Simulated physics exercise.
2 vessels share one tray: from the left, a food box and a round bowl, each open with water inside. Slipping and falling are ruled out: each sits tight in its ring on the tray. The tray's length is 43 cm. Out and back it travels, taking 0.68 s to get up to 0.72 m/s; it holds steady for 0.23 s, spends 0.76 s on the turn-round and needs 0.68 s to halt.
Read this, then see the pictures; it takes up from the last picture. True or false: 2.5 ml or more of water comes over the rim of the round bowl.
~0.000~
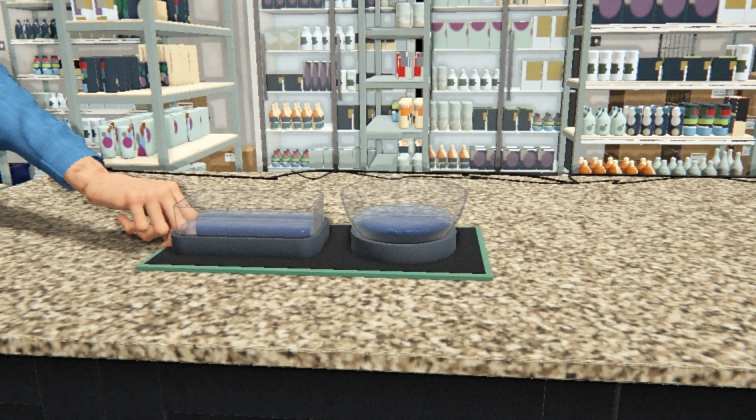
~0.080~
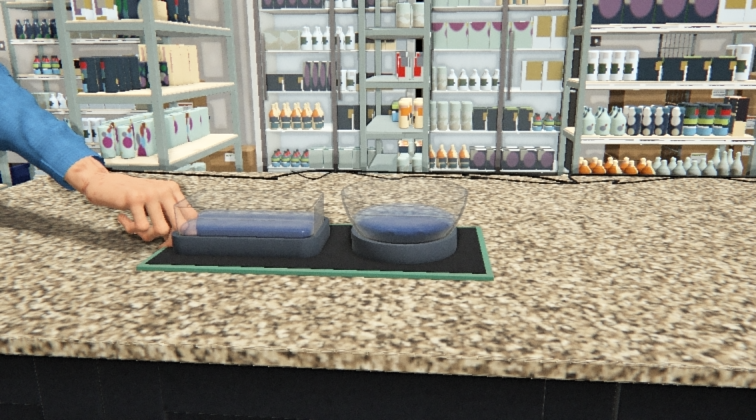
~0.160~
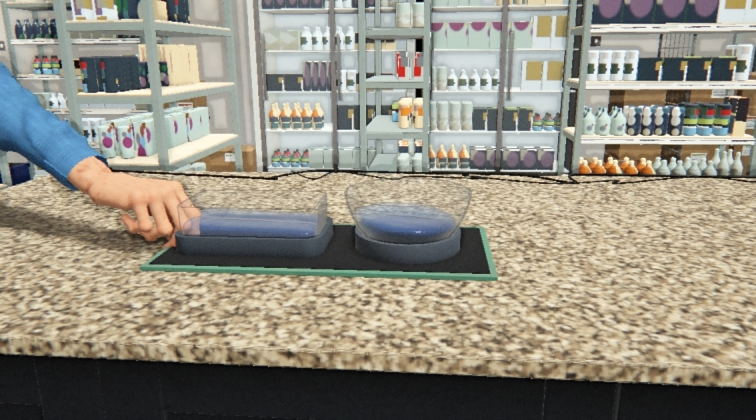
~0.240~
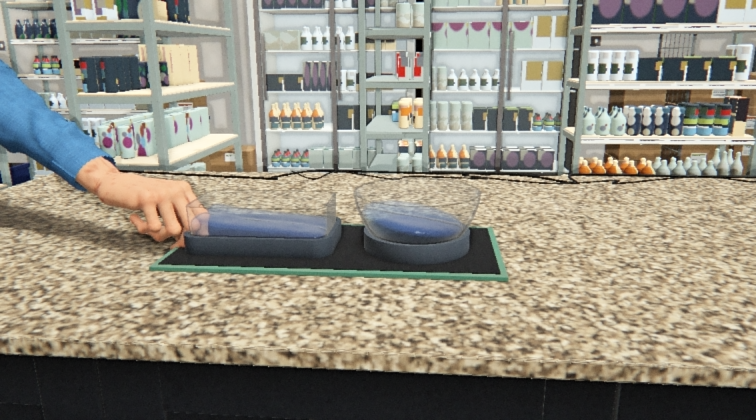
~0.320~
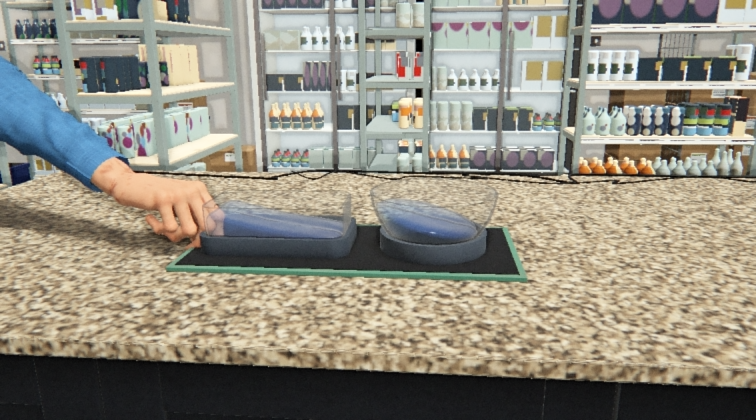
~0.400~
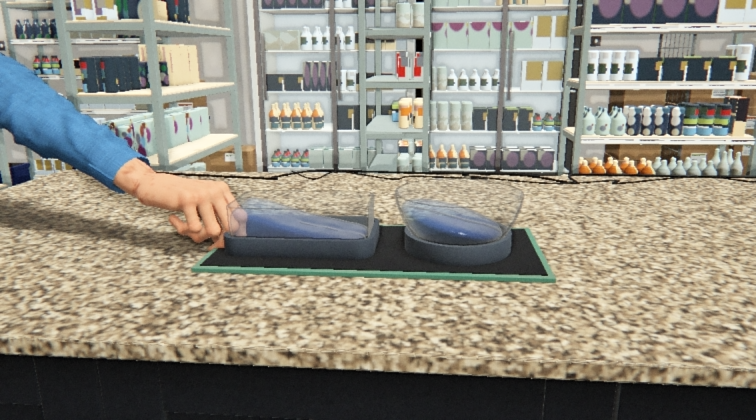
False.
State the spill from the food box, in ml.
The amount is roughly 20 ml.
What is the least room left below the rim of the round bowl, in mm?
About 3 mm below the rim.
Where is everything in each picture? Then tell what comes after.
In the first frame, it has moved 0.0 cm; in the food box the surface runs from (192, 217) to (317, 220), rim (317, 202); in the round bowl the surface runs from (353, 213) to (456, 215), rim (466, 193); the water in the round bowl stands 32 mm below the rim.
In the second frame, it has moved 0.1 cm; in the round bowl the surface runs from (353, 213) to (456, 216).
In the third frame, it has moved 0.5 cm; in the round bowl the surface runs from (355, 211) to (458, 218).
In the fourth frame, it has moved 1.7 cm; in the round bowl the surface runs from (362, 207) to (464, 222).
In the fifth frame, it has moved 3.8 cm; in the round bowl the surface runs from (376, 203) to (473, 223).
In the sixth frame, it has moved 7.0 cm; in the food box the surface runs from (240, 205) to (338, 226); in the round bowl the surface runs from (401, 204) to (496, 223).
Then, 0.95 s in, the tray moves at 0.71 m/s; losses from the left are 0, 0 ml.
Then, 1.50 s in, the tray moves at 0.55 m/s; losses from the left are 17, 0 ml.
Then, 2.05 s in, the tray moves at 0.30 m/s; losses from the left are 18, 0 ml.
Then, 2.60 s in, the tray moves at 0.00 m/s; losses from the left are 18, 0 ml.
Finally, losses from the left are 18, 0 ml.
